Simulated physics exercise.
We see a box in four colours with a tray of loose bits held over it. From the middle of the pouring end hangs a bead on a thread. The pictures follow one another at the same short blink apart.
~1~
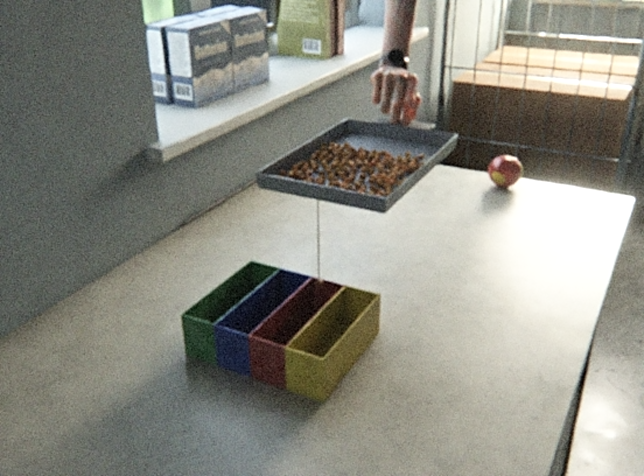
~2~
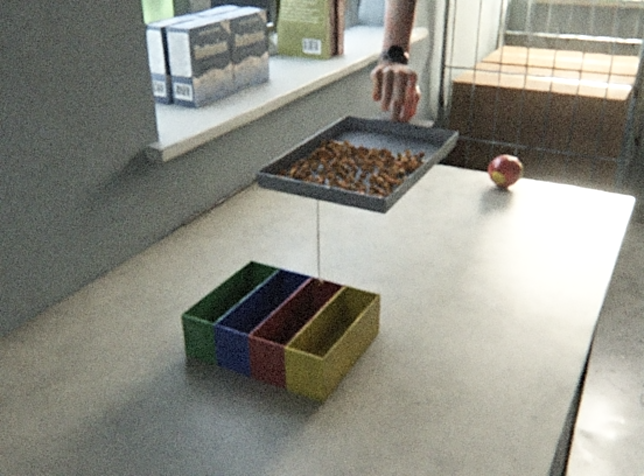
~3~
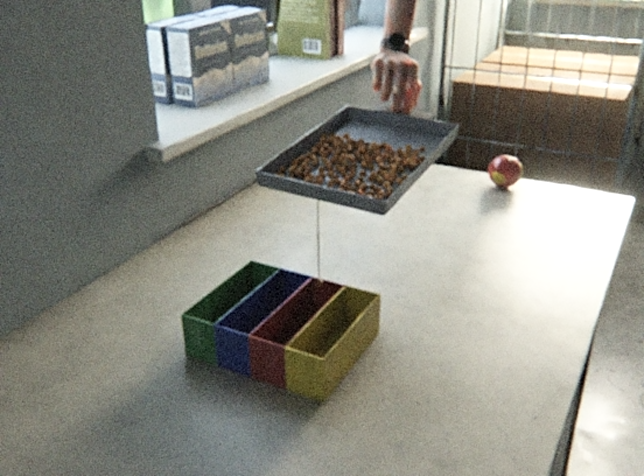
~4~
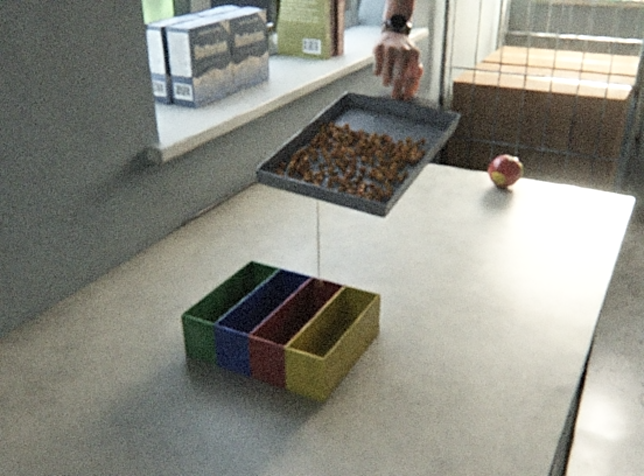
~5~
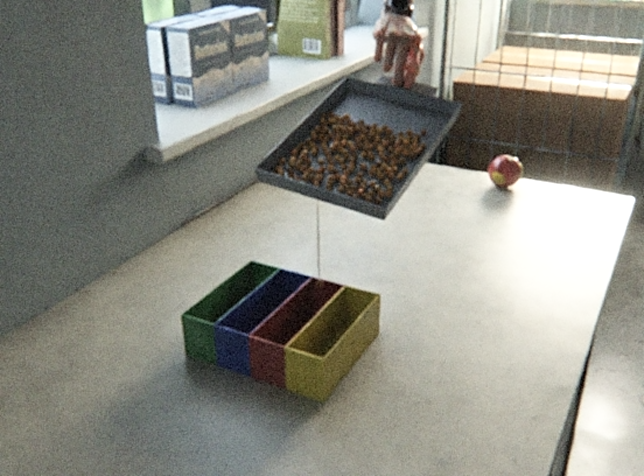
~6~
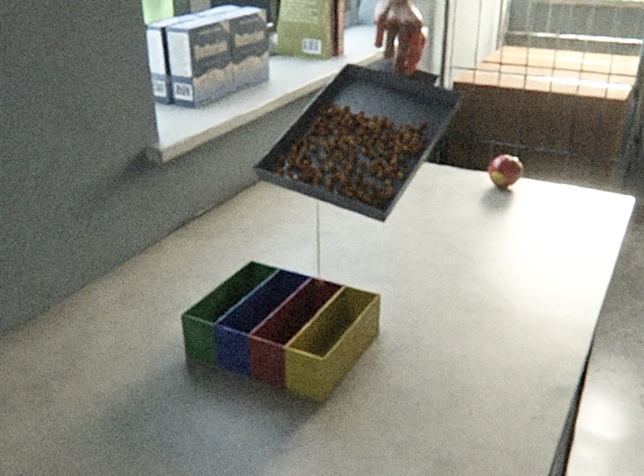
On a pale tabletop beside a grey wall and a windowsill holding cartons, a steady camera looks down at an angle. A hand holds the far edge of a dark grey tray of small brown bits above an open box with green, blue, red and yellow compartments, left to right, a thread hanging between them and a red-and-yellow fruit behind. The hand rises, steadily tilting the tray toward its near edge, lowest at the right corner.
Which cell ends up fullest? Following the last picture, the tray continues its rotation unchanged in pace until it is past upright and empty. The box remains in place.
The yellow cell.
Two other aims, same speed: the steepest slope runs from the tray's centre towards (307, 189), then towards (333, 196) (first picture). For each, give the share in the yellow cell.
About 10 and 30 per cent.
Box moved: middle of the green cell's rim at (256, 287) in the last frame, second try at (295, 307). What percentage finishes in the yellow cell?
Around 50 and around 10 per cent, in that order.
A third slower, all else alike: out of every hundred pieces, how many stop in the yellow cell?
It would be close to 40 per cent.
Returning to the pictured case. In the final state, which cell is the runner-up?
Second is red.
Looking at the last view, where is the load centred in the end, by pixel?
About (349, 359).
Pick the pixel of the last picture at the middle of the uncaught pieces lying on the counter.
Near (386, 370).
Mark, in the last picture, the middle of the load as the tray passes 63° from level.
The load's middle is around (353, 173).
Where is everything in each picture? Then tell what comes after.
The first picture shows corners of the pouring end at (259, 172) and (385, 197), level; middle of the load at (353, 166), roasted chickpeas; bead on its thread at (319, 283); green cell at (199, 336); blue cell at (233, 347); red cell at (268, 358); yellow cell at (305, 371).
The second picture shows corners of the pouring end at (259, 172) and (385, 198), level; middle of the load at (353, 165).
The third picture shows corners of the pouring end at (258, 171) and (385, 200), tipped barely, lowest at the right corner; middle of the load at (353, 161).
The fourth picture shows corners of the pouring end at (258, 169) and (385, 203), tipped a little, lowest at the right corner; middle of the load at (353, 155).
The fifth picture shows corners of the pouring end at (258, 168) and (385, 207), tipped clearly, lowest at the right corner; middle of the load at (353, 149).
The sixth picture shows corners of the pouring end at (257, 166) and (385, 210), tipped clearly, lowest at the right corner; middle of the load at (353, 144); green cell at (199, 336); blue cell at (233, 347); red cell at (268, 358); yellow cell at (305, 371).
Soon after the last picture, tray tipped steeply; nearly all on the tray; a stray few falling or outside the box.
A little later, tray tipped past a quarter turn; nearly all on the tray; a stray few in the yellow cell; a stray few in the red cell; a small part falling or outside the box.
Later still, tray tipped past a quarter turn; about a third in the yellow cell; a small part in the red cell; a stray few in the blue cell; about half falling or outside the box.
At rest, tray tipped past a quarter turn; about a third in the yellow cell; a small part in the red cell; a stray few in the blue cell; none in the green cell; about half outside the box.
